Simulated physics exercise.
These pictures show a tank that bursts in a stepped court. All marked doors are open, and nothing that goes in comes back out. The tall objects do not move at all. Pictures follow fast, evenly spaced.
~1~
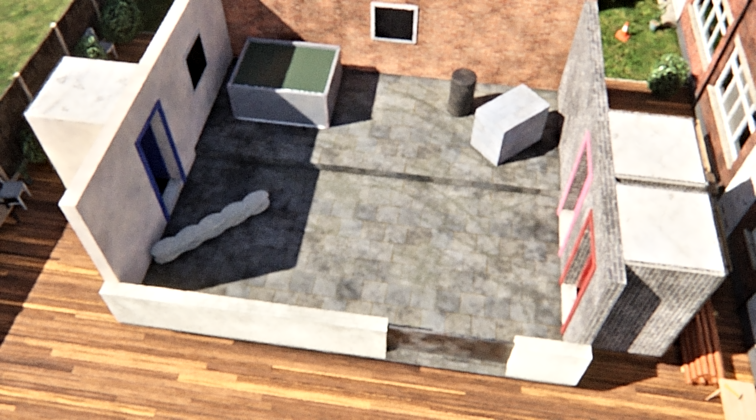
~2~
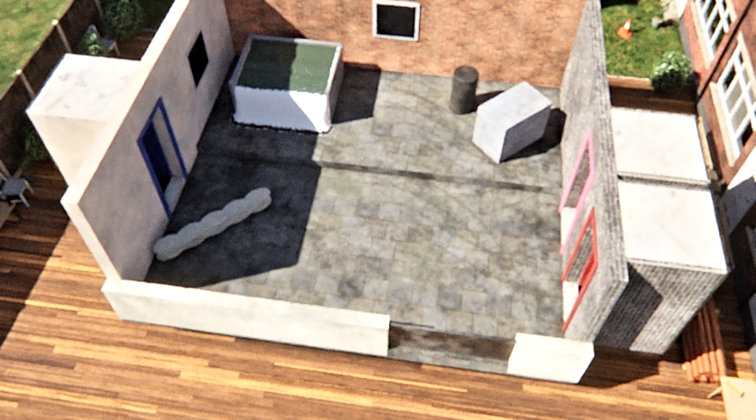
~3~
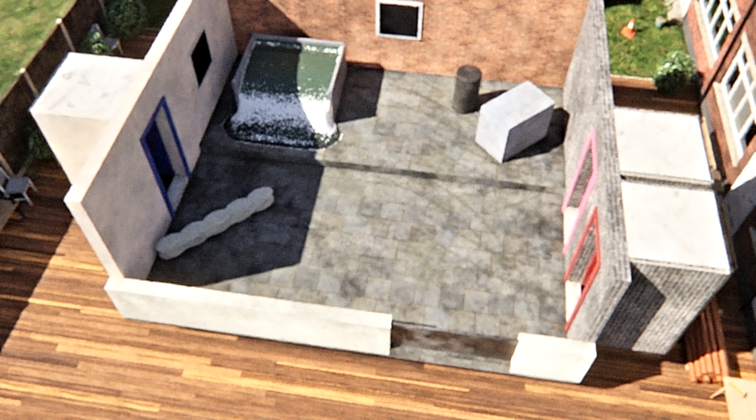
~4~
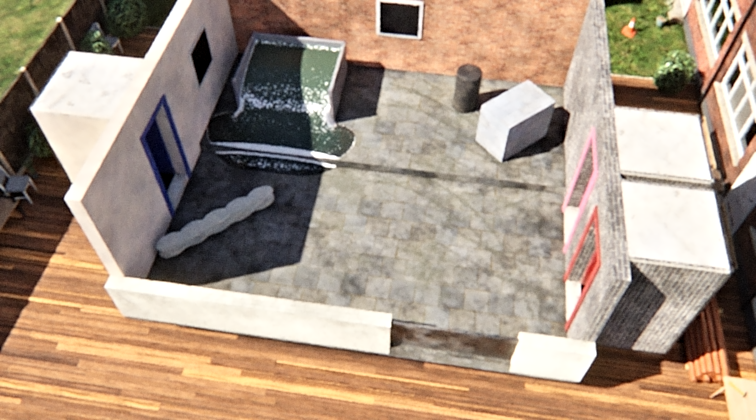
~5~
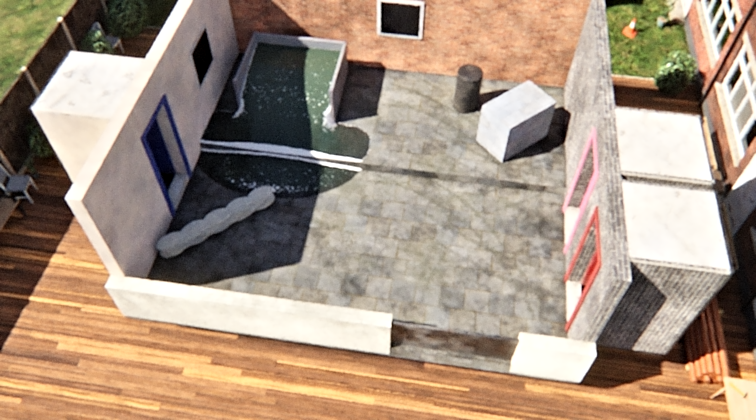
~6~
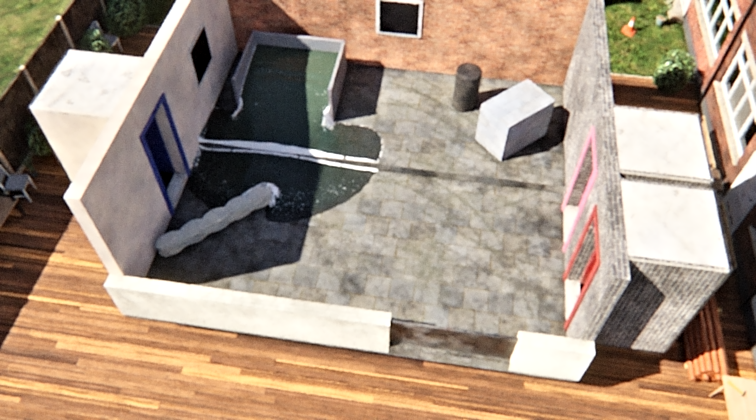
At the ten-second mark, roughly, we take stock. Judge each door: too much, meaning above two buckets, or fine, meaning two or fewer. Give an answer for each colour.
Red door: Too much, blue door: Too much, pink door: Fine.
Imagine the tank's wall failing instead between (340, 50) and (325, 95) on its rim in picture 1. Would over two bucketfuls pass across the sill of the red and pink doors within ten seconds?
Looking at each: The red door admits more, while the pink door admits less.
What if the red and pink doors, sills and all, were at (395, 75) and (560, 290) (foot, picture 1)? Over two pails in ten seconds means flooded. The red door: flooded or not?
For the red door, the answer is that it stays on the safe side.
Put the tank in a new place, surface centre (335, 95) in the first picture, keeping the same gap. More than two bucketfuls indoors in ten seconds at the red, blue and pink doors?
Lab note - red door crosses the line; blue door never reaches it; pink door never reaches it.
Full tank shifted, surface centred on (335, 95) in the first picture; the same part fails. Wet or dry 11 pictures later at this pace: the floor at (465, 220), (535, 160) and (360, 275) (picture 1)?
First spot stays unwetted, second spot stays unwetted, third spot gets drenched.
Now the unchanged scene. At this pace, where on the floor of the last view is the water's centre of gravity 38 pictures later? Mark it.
I'd say near (338, 228).
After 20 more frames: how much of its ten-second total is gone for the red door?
Estimated share: About 0 %.
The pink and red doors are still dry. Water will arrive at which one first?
It's the one in red.
A moment on, water covers 35 % of the floor; the red door not reached, the blue door wet at the sill, nothing in, the pink door not reached.
Next, water covers 45 % of the floor; the red door not reached, the blue door over two buckets in, the pink door not reached.
Then, water covers 50 % of the floor; the red door wet at the sill, nothing in, the blue door far over two buckets in, the pink door not reached.
Later, water covers 65 % of the floor; the red door over two buckets in, the blue door far over two buckets in, the pink door wet at the sill, nothing in.
In the end, water covers 60 % of the floor; the red door far over two buckets in, the blue door far over two buckets in, the pink door wet at the sill, nothing in.
